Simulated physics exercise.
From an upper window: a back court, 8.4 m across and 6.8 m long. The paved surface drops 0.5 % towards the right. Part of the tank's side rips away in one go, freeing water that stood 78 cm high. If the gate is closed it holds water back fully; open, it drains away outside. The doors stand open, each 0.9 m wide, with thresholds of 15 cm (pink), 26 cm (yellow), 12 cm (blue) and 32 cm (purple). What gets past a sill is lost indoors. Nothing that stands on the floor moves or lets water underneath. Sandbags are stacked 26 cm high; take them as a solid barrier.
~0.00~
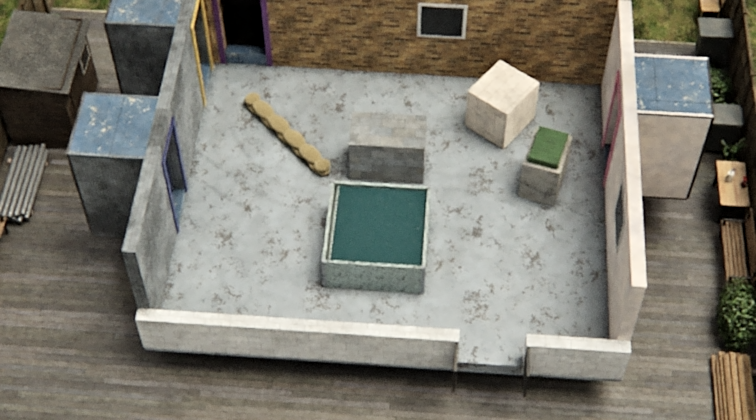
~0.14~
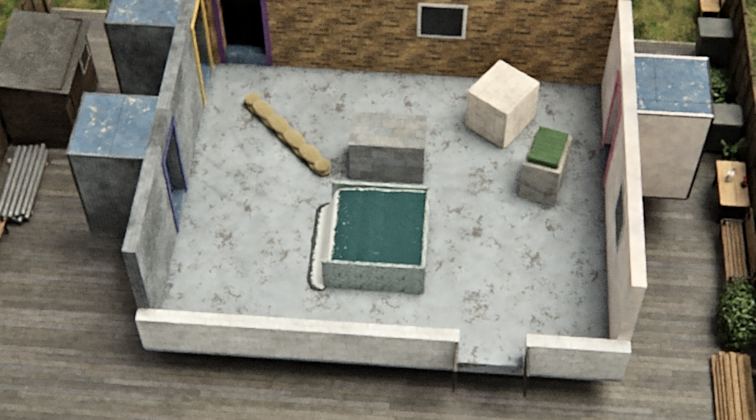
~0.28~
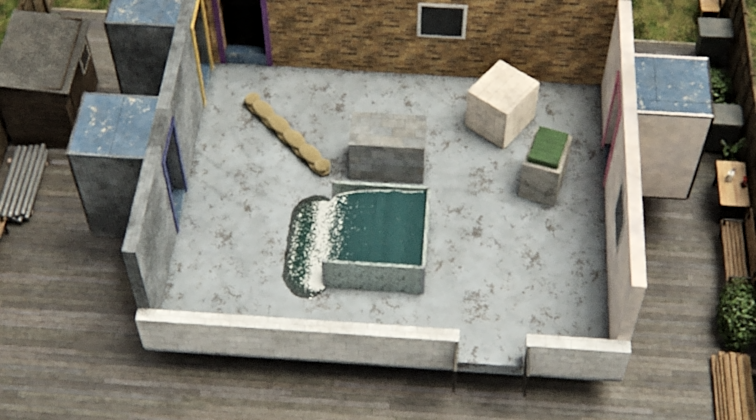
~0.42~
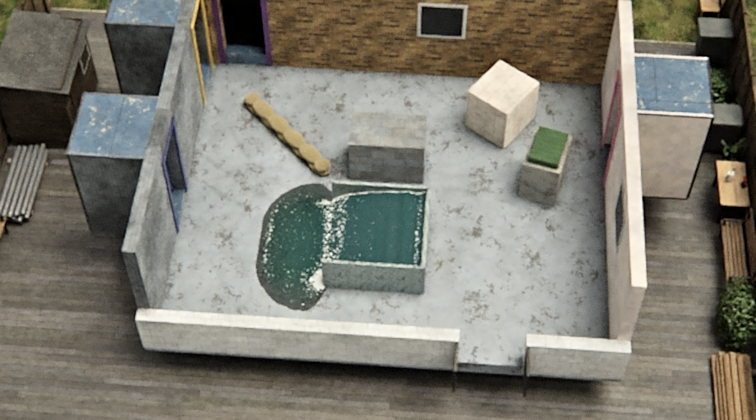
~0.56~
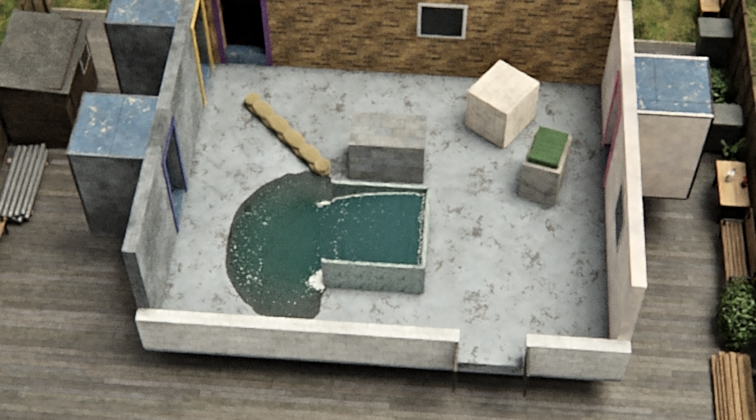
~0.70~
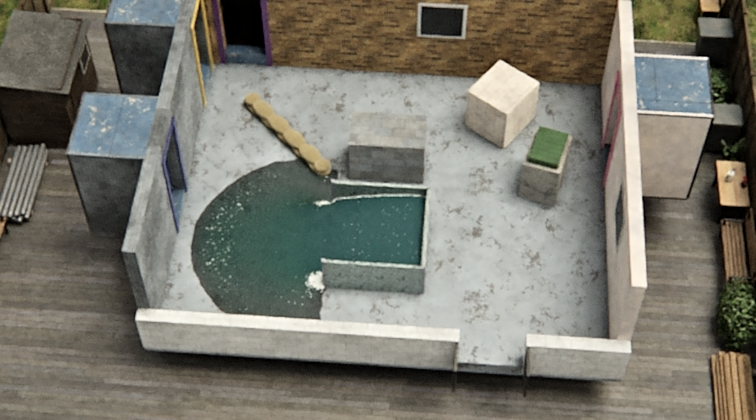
Green water bursts from the left side of a tank and spreads across the paved court.
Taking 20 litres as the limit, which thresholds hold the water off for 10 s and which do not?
Door by door: At the pink door it stays under the limit; at the yellow door it does not reach the limit; at the blue door it passes the limit; at the purple door it does not reach the limit.
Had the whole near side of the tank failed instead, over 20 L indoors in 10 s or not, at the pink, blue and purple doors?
Then: Pink below, blue not over, purple under.
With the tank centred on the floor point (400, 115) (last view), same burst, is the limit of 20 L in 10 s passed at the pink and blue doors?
Against that limit: Pink not over, blue under.
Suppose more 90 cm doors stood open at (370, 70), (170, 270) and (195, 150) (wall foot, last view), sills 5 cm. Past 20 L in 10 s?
In that order: Below, over, past it.
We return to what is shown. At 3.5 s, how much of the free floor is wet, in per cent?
Some 35 per cent of it.
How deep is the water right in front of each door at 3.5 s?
In cm: Pink 0, yellow 9, blue 20, purple 22.
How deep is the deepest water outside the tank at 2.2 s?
Roughly 44 cm.
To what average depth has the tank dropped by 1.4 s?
Roughly 33 cm on average.
After 1.4 s water covers 25 % of the floor and is deepest (39 cm) near (158, 329); pink door not reached, yellow door not reached, blue door 28 cm at the sill, 58 L in, purple door not reached.
After 2.2 s water covers 30 % of the floor and is deepest (44 cm) near (158, 329); pink door not reached, yellow door 5 cm at the sill, 0 L in, blue door 31 cm at the sill, 172 L in, purple door not reached.
After 3.5 s water covers 35 % of the floor and is deepest (26 cm) near (213, 66); pink door not reached, yellow door 9 cm at the sill, 0 L in, blue door 20 cm at the sill, 253 L in, purple door 22 cm at the sill, 0 L in.
After 6.0 s water covers 65 % of the floor and is deepest (19 cm) near (213, 66); pink door not reached, yellow door 15 cm at the sill, 0 L in, blue door 7 cm at the sill, 269 L in, purple door 15 cm at the sill, 0 L in.
After 10.0 s water covers 90 % of the floor and is deepest (8 cm) near (519, 184); pink door 4 cm at the sill, 0 L in, yellow door 7 cm at the sill, 0 L in, blue door 5 cm at the sill, 269 L in, purple door 7 cm at the sill, 0 L in.
